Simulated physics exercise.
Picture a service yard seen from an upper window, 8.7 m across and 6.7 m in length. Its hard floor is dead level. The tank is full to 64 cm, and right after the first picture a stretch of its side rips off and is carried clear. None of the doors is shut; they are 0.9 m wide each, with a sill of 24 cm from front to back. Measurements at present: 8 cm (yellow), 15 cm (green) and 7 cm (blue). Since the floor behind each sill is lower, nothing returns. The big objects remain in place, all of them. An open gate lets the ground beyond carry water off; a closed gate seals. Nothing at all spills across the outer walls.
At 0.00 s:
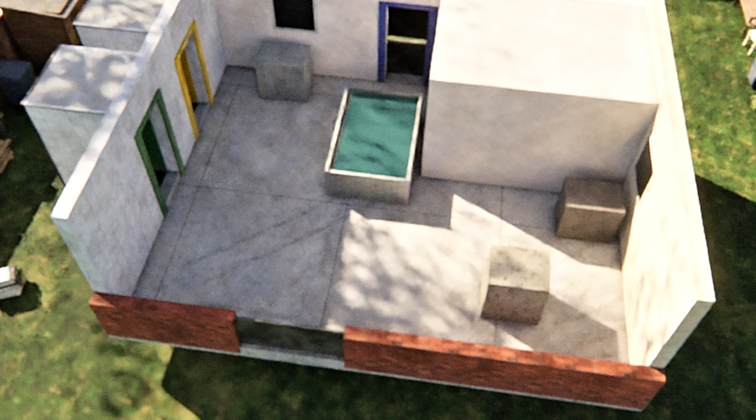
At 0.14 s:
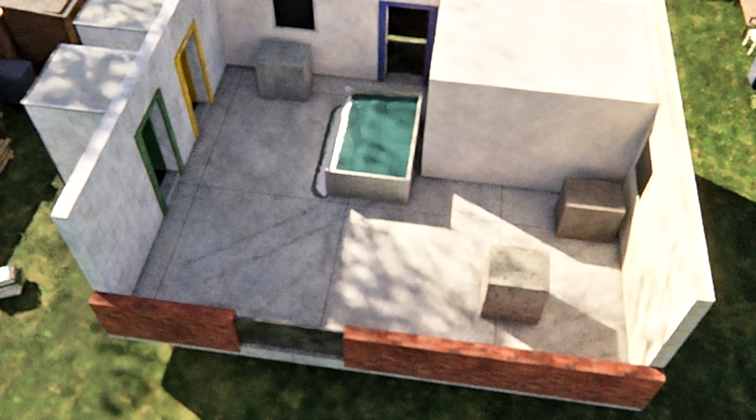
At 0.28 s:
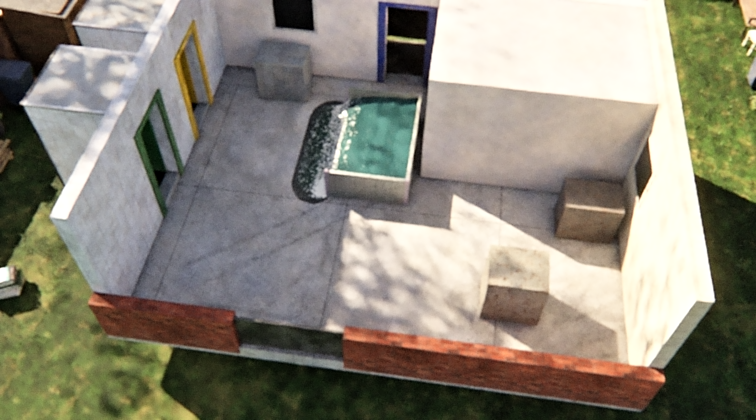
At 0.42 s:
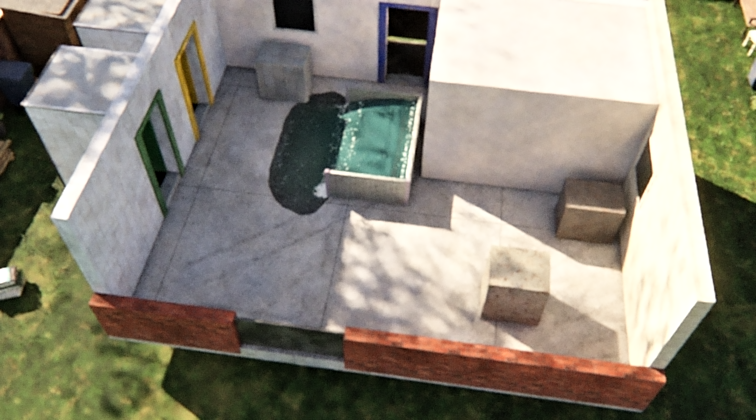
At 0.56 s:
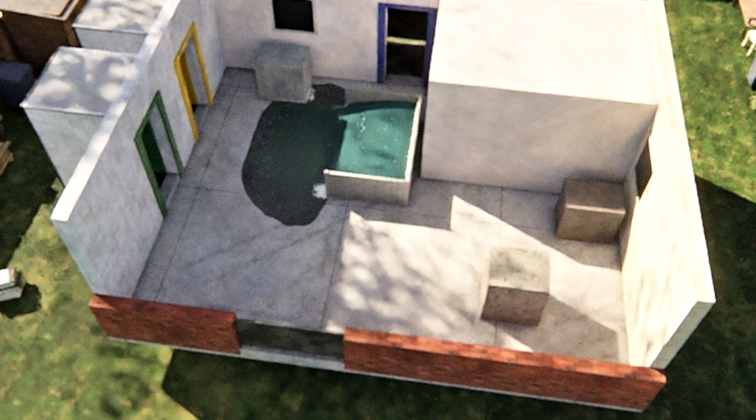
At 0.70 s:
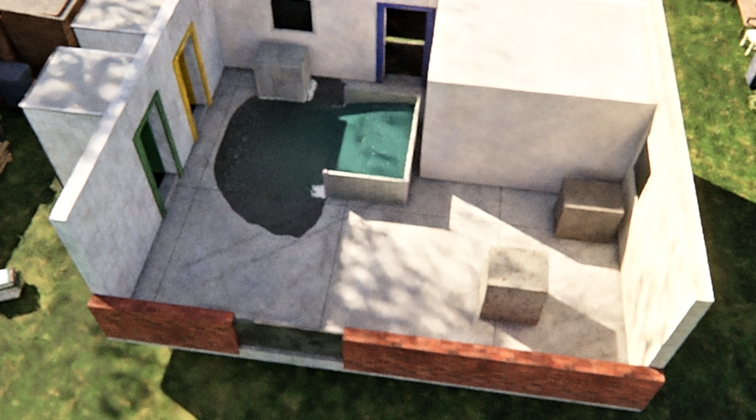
Teal water fills a pale open-topped tank near the back of a grey walled yard, seen from high above by a camera that stays still. A green door and a yellow door stand on the left, a blue one behind the tank, with pale blocks on the floor and low red walls in front. The tank's left side opens, and water pours out, foaming at first, and spreads leftward in a widening dark, rounded sheet.
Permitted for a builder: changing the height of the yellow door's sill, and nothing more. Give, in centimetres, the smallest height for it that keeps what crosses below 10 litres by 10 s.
Close to 33 cm is just enough.
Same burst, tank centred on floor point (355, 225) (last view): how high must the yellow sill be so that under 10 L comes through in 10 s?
A minimum of about 13.5 cm.
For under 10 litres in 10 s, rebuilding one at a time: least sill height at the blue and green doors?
You'd want about 8.0 centimetres at blue and about 20 centimetres at green.
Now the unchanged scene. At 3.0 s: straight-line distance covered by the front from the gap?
Near 5.4 metres, give or take.
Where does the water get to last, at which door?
Door: Blue.
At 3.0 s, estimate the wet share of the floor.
Around 40 per cent of the free floor.
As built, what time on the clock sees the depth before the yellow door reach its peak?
Near 1.8 s.
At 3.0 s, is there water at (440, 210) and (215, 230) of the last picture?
Untouched, awash.
After 1.4 s water covers 30 % of the floor, deepest (34 cm) near (193, 146); 25 cm at the yellow door, 57 litres in over its 8 cm sill.
After 3.0 s water covers 40 % of the floor, deepest (29 cm) near (122, 320); 22 cm at the yellow door, 310 litres in over its 8 cm sill.
After 10.0 s water covers 90 % of the floor, deepest (8 cm) near (122, 320); 3 cm at the yellow door, 397 litres in over its 8 cm sill.
At the yellow door as built, the water arrived by 0.9 s and peaked near 35 cm at 1.8 s.
Run again over the same 10 s with other heights there, 24 litres in over 30 cm, 0 litres over 40.5 cm. The limit of 10 litres is kept from about 33 cm up.
